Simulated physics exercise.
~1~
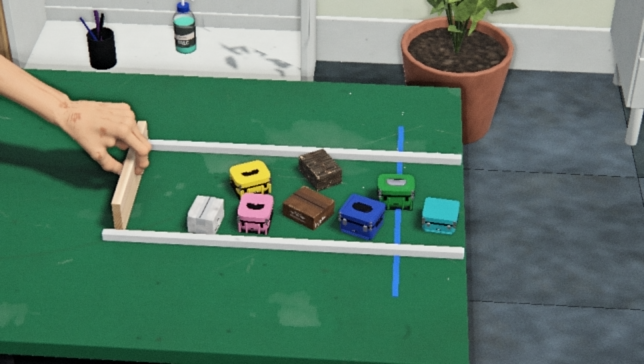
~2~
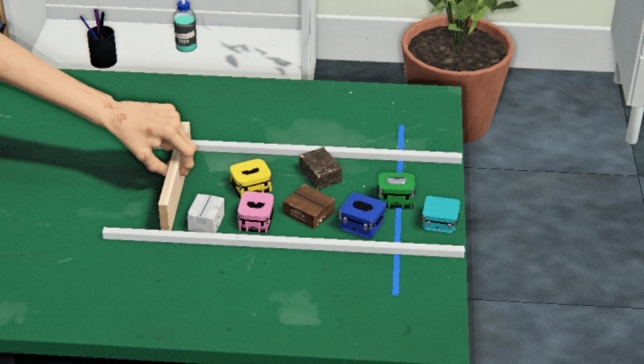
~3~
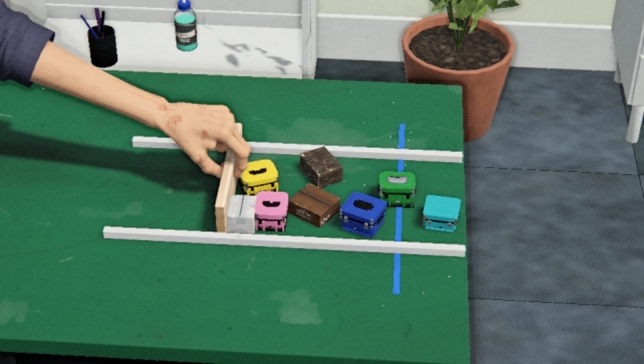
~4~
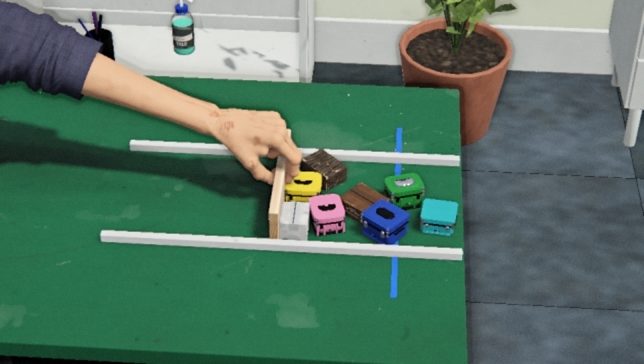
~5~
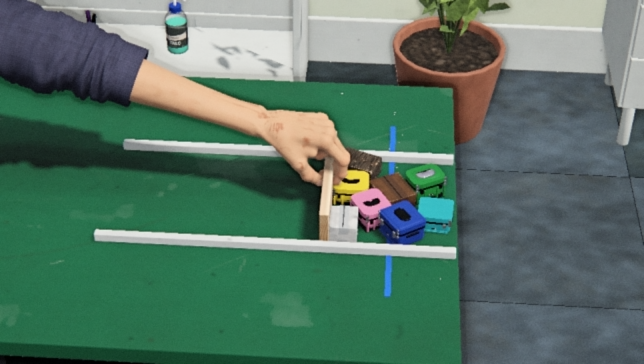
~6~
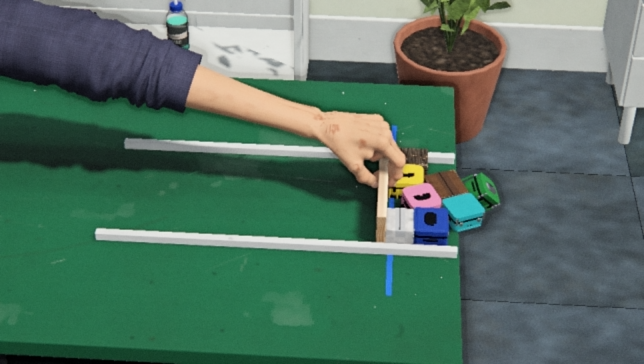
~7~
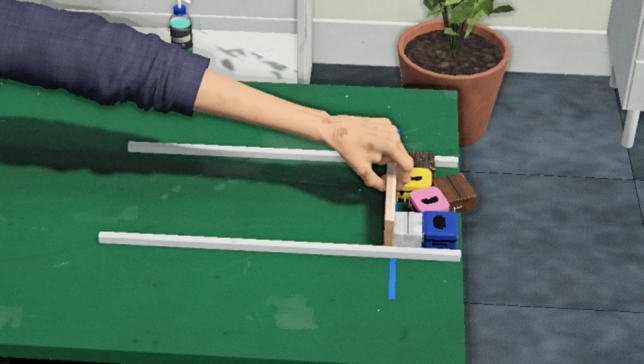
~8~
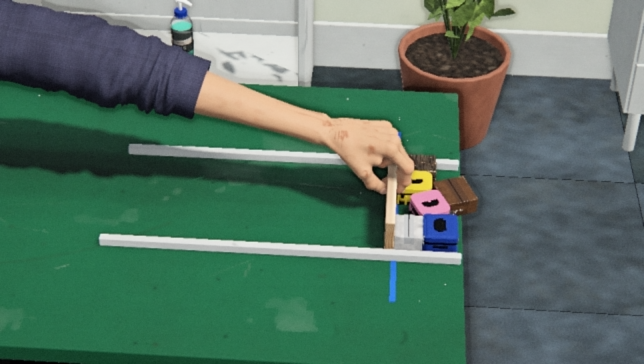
Hand sliding a wooden board rightward along a green table, bunching small coloured cases until the green and turquoise ones drop off.
